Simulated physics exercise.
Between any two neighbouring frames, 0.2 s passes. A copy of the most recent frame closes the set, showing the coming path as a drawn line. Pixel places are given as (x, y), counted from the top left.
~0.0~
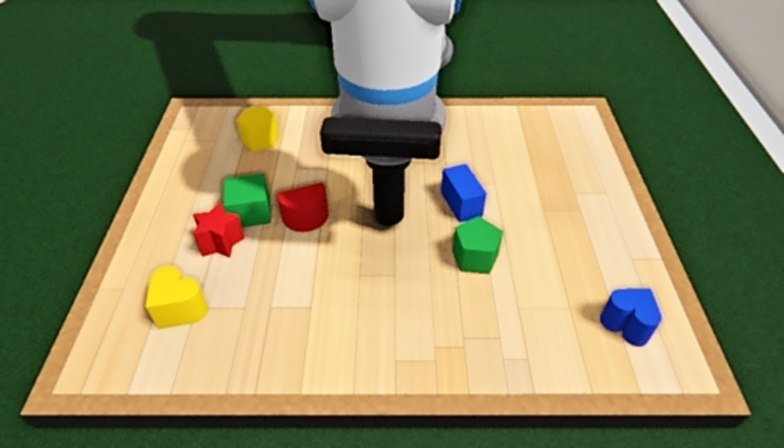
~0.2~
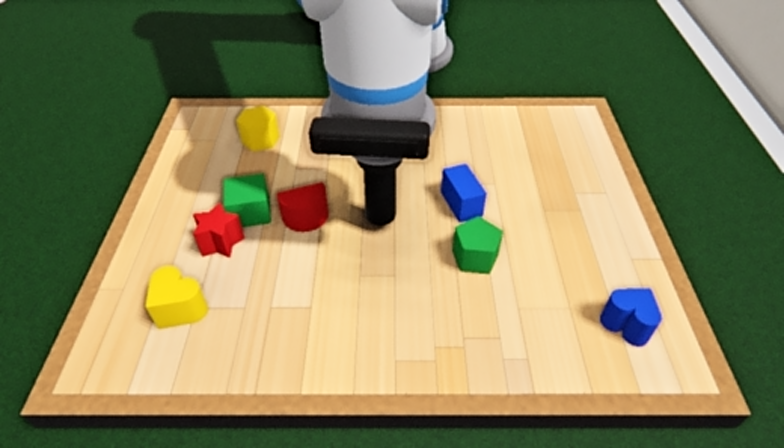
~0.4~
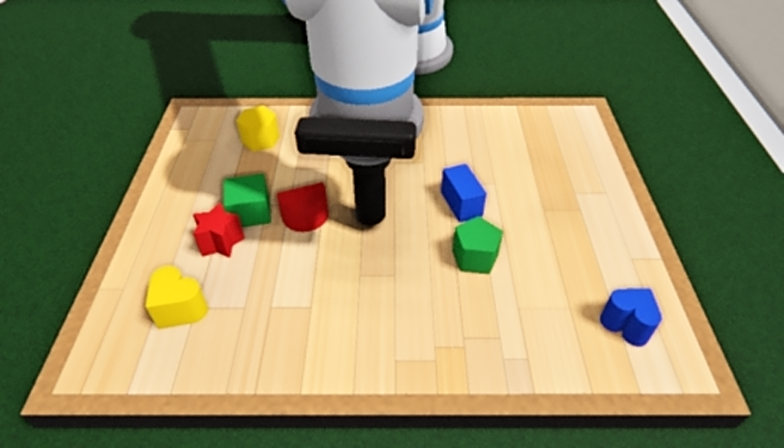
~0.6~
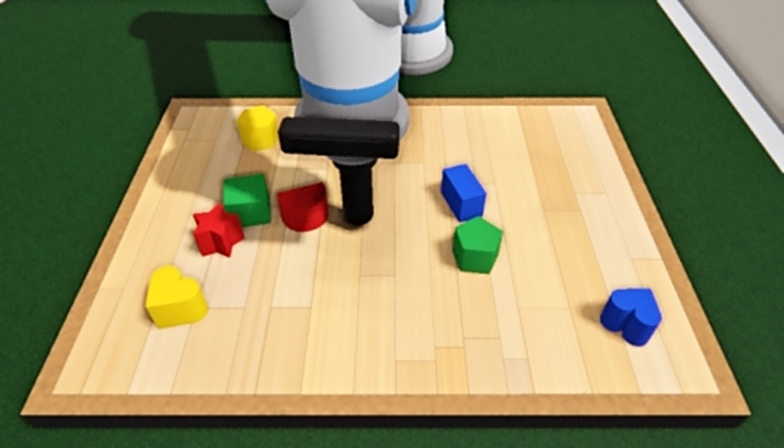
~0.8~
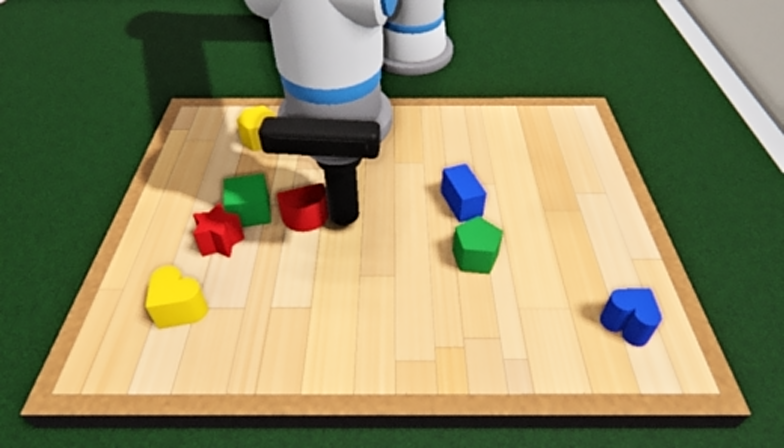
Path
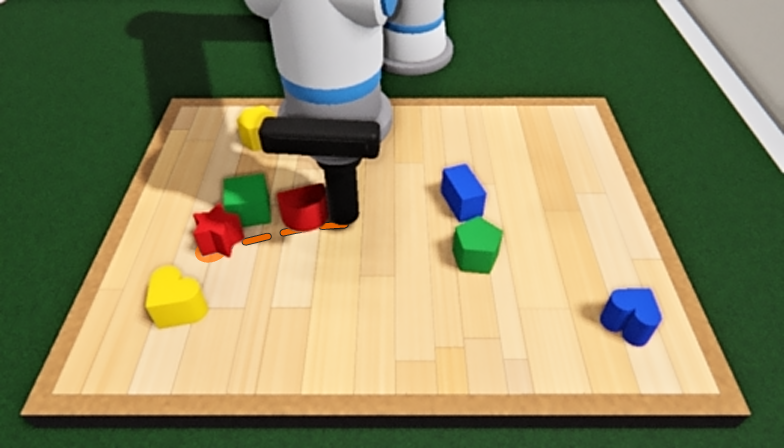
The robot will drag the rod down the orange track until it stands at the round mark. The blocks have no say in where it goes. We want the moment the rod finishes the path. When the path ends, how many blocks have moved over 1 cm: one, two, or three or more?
Displaced: Three or more.
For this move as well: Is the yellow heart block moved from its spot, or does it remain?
By the last moment, the yellow heart block will still be in its place.
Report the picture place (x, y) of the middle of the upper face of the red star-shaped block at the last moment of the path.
Somewhere near (170, 227).
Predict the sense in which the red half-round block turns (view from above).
From the top, the block rotates clockwise.
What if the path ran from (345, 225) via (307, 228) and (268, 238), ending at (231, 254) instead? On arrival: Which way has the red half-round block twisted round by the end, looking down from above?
The sense of turning is clockwise.
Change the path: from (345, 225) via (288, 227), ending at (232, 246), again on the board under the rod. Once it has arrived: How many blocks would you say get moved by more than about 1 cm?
The number will come to 3 or more.
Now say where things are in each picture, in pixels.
Tip of the rod (389, 215), middles of tops, yellow heart block (170, 286), red star-shaped block (213, 219), green four-sided block (244, 189), red half-round block (303, 195), in the first frame.
Rod (381, 215), nothing pushed, in the second frame.
Rod (371, 215), nothing pushed, in the third frame.
Rod (359, 215), nothing pushed, in the fourth frame.
Rod (344, 215), yellow heart block (170, 286), red star-shaped block (213, 219), green four-sided block (244, 189), red half-round block (303, 195), in the fifth frame.
The line goes from (345, 225) over (279, 234) to (212, 250).
On the path given first. One third of the way, rod (299, 219); red star-shaped block (209, 219), turned 20° anticlockwise; green four-sided block (221, 184); red half-round block (265, 194), turned 20° clockwise.
Two thirds of the way, rod (253, 230); red star-shaped block (209, 219), turned 20° anticlockwise; green four-sided block (197, 177), turned 25° clockwise; red half-round block (230, 196), turned 40° clockwise.
At the end, rod (208, 240); yellow heart block unmoved; red star-shaped block (170, 227), turned 20° anticlockwise; green four-sided block (195, 176), turned 25° clockwise; red half-round block (226, 195), turned 50° clockwise.
